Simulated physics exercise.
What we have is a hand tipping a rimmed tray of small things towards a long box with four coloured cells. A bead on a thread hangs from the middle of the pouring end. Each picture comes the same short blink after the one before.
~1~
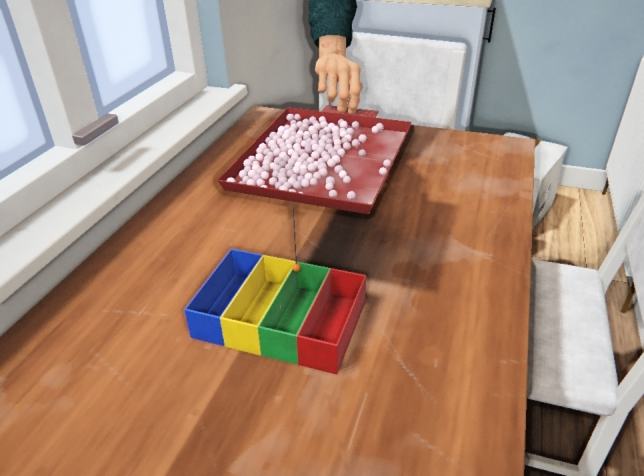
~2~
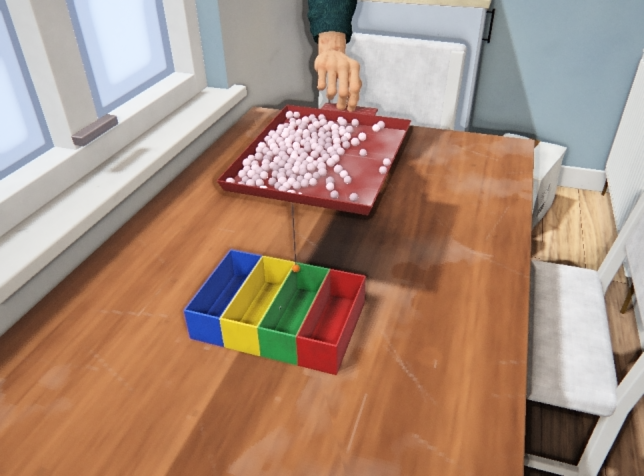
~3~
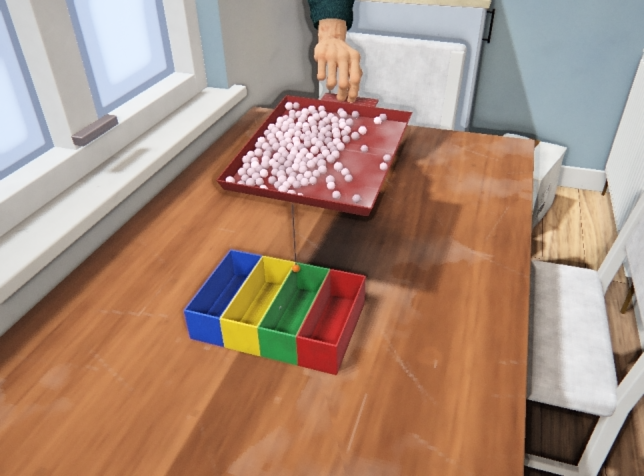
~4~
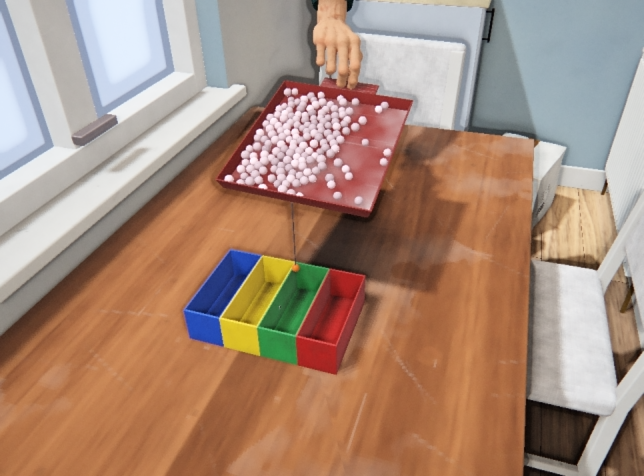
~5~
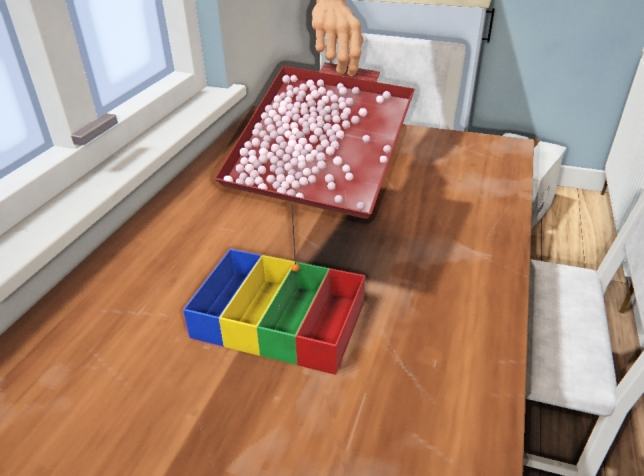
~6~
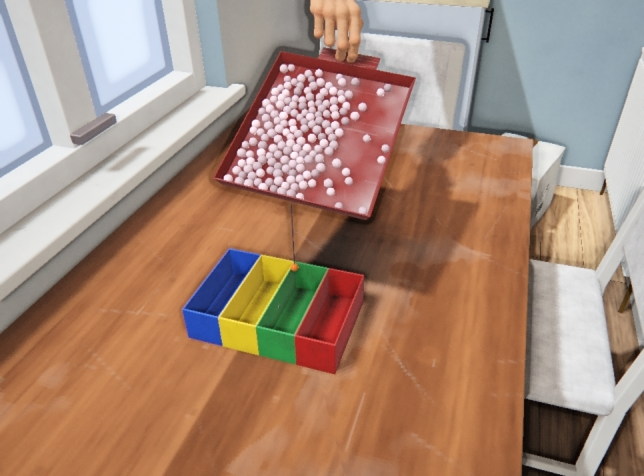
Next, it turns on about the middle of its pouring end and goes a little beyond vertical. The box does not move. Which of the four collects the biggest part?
The red one ends fullest.
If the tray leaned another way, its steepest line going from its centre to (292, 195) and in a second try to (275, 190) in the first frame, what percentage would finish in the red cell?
Near 20 % and 0 %.
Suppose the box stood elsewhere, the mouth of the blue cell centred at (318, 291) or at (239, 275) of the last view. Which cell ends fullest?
The first try: Yellow. The second: That red cell.
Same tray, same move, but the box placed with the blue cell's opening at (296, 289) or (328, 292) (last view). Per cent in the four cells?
About 80 and 70 per cent.
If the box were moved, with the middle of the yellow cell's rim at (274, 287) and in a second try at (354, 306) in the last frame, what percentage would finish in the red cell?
In turn 30 and 0 in a hundred.
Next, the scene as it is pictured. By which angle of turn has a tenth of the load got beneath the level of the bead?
Around 65° of tilt.
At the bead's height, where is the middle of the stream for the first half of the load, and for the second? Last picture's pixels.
At about (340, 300), then at (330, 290).
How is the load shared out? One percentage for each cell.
In per cent, blue cell 0, yellow cell 10, green cell 20 and red cell 30.
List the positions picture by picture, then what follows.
The first frame shows corners of the pouring end (223, 179) and (369, 202), level; middle of the load (303, 153), sugar pearls; bead on its thread (296, 267); blue cell (205, 325); yellow cell (241, 334); green cell (278, 343); red cell (317, 352).
The second frame shows corners of the pouring end (222, 179) and (368, 203), level; middle of the load (302, 152).
The third frame shows corners of the pouring end (222, 178) and (368, 205), tipped barely, lowest at the right corner; middle of the load (302, 148).
The fourth frame shows corners of the pouring end (221, 177) and (368, 207), tipped a little, lowest at the right corner; middle of the load (301, 141).
The fifth frame shows corners of the pouring end (221, 176) and (368, 210), tipped clearly, lowest at the right corner; middle of the load (300, 136), roughly a quarter on the move.
The sixth frame shows corners of the pouring end (219, 176) and (367, 212), tipped clearly, lowest at the right corner; middle of the load (298, 134), almost all on the move; blue cell (203, 325); yellow cell (239, 333); green cell (276, 343); red cell (315, 352).
Just after the last frame, tray tipped steeply; roughly half on the tray; about a tenth in the red cell; about a tenth in the yellow cell; just a few in the green cell; roughly a third falling or outside the box.
A moment on, tray tipped past a quarter turn; roughly a third in the red cell; about a tenth in the green cell; about a tenth in the yellow cell; just a few in the blue cell; roughly half falling or outside the box.
Further on, tray tipped past a quarter turn; roughly a third in the red cell; roughly a quarter in the green cell; about a tenth in the yellow cell; just a few in the blue cell; roughly a third falling or outside the box.
When it is over, tray tipped past a quarter turn; roughly a third in the red cell; roughly a quarter in the green cell; about a tenth in the yellow cell; just a few in the blue cell; roughly a third outside the box.
